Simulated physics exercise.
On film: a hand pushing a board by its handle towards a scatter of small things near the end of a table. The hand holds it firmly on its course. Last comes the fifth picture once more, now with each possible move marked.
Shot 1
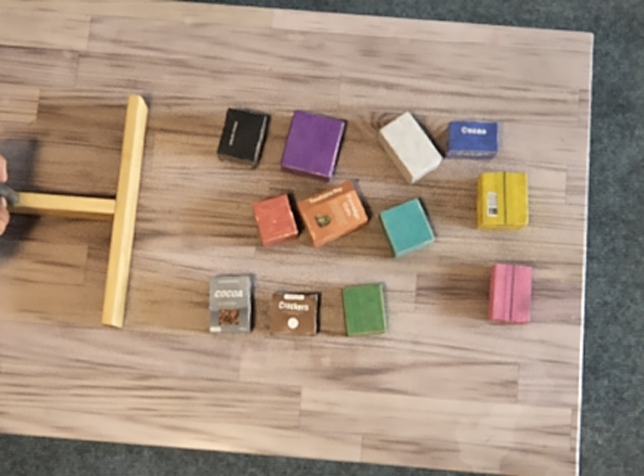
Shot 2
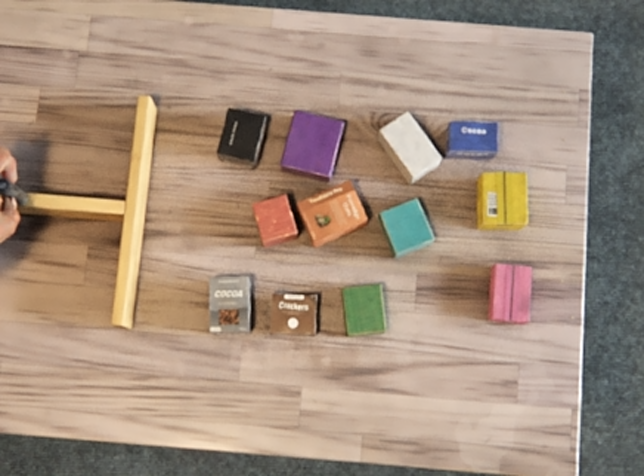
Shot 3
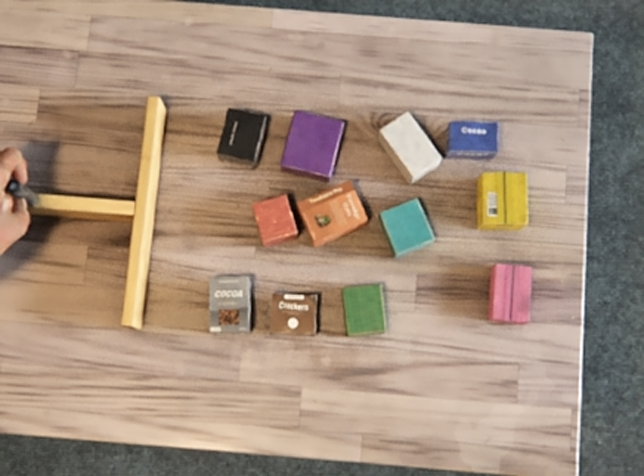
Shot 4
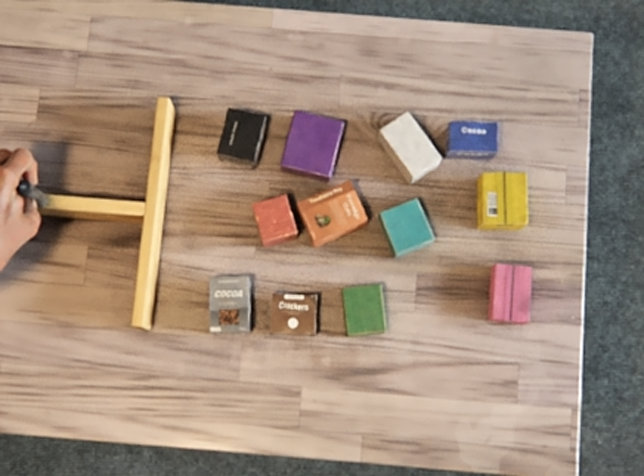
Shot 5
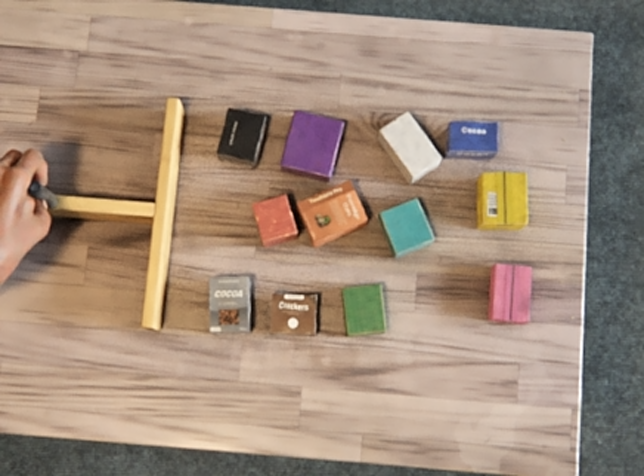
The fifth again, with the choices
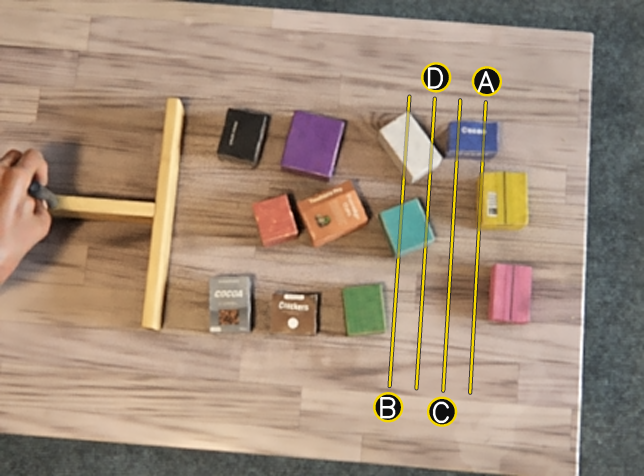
Wooden T-shaped board sliding slowly right across a tabletop, pushed by a hand on its handle, nearing small colourful boxes lying still.
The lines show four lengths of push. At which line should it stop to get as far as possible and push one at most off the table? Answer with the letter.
D.
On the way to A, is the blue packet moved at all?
Yes.
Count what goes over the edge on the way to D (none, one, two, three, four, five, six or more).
In all, none.
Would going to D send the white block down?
No.
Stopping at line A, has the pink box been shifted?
Yes.
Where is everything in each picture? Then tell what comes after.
The first picture shows board (121, 207); pink box (510, 294); green block (363, 310).
The second picture shows board (131, 208); turquoise block (405, 229).
The third picture shows board (141, 209); white block (409, 149).
The fourth picture shows board (151, 210); purple block (312, 147).
The fifth picture shows board (160, 210); blue packet (472, 141); grey packet (231, 306); orange packet (332, 214).
On the marked copy, A at (478, 244); B at (400, 238); C at (452, 242); D at (426, 240).
Following D. Soon after the start, board (256, 218); brown packet (319, 318); grey packet (276, 310).
Later, board (351, 225); yellow box (516, 199); blue packet (514, 146).
In the end, board (424, 231); yellow box (587, 204); blue packet (585, 151); none fallen.
As for the rest, A drops five; B is within the limit but short; C drops three.
